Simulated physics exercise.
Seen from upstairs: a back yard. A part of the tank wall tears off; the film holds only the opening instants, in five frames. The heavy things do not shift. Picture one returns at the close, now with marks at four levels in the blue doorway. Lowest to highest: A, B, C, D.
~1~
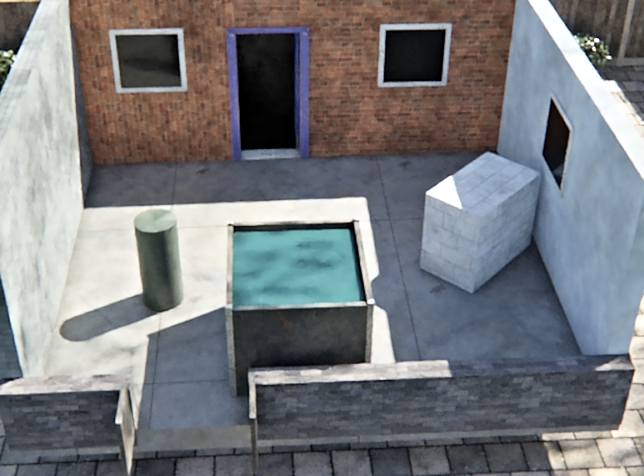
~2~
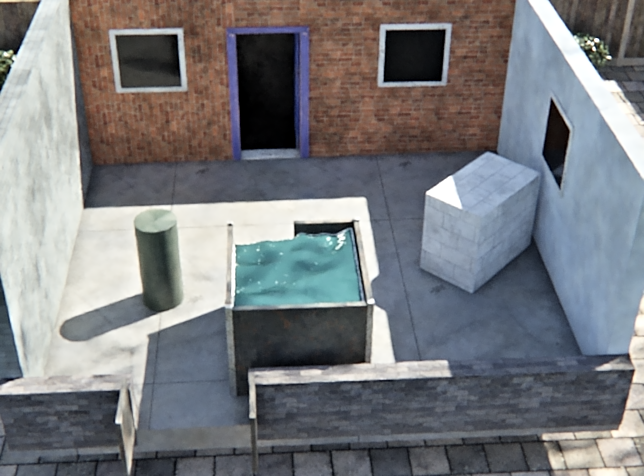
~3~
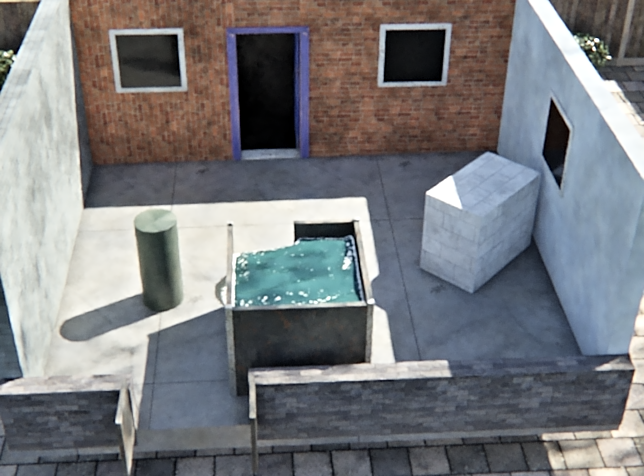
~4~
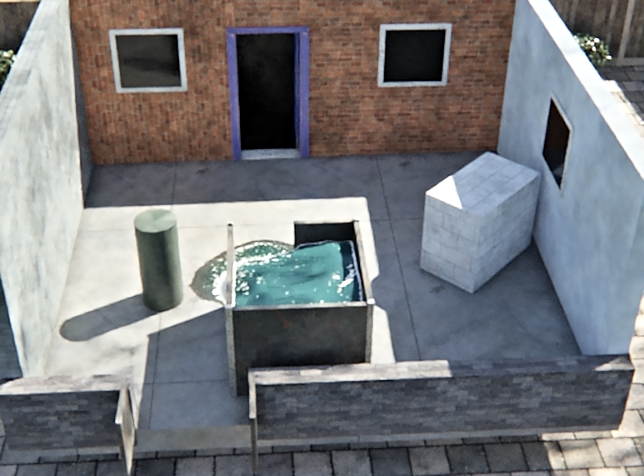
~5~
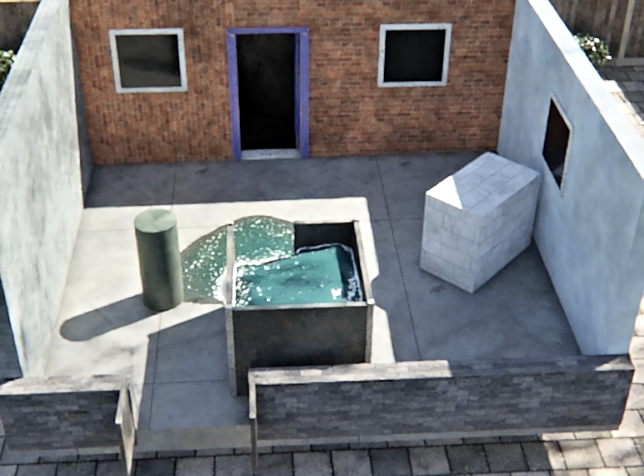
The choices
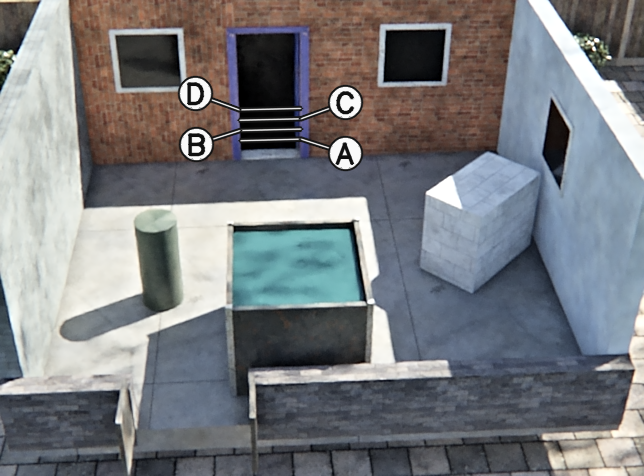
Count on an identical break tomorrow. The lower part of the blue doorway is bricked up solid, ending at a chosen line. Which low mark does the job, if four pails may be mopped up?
A is the one.
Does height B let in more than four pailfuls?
No, not at all.
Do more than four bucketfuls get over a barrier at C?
No, not at all.
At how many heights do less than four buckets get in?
All of them.
On the marked copy, A at (270, 139); B at (270, 129); C at (270, 119); D at (270, 109); from the bottom up A, B, C, D.
With A, a bucket or two gets in.
With B, nothing gets over.
With C, nothing gets over.
With D, nothing gets over.
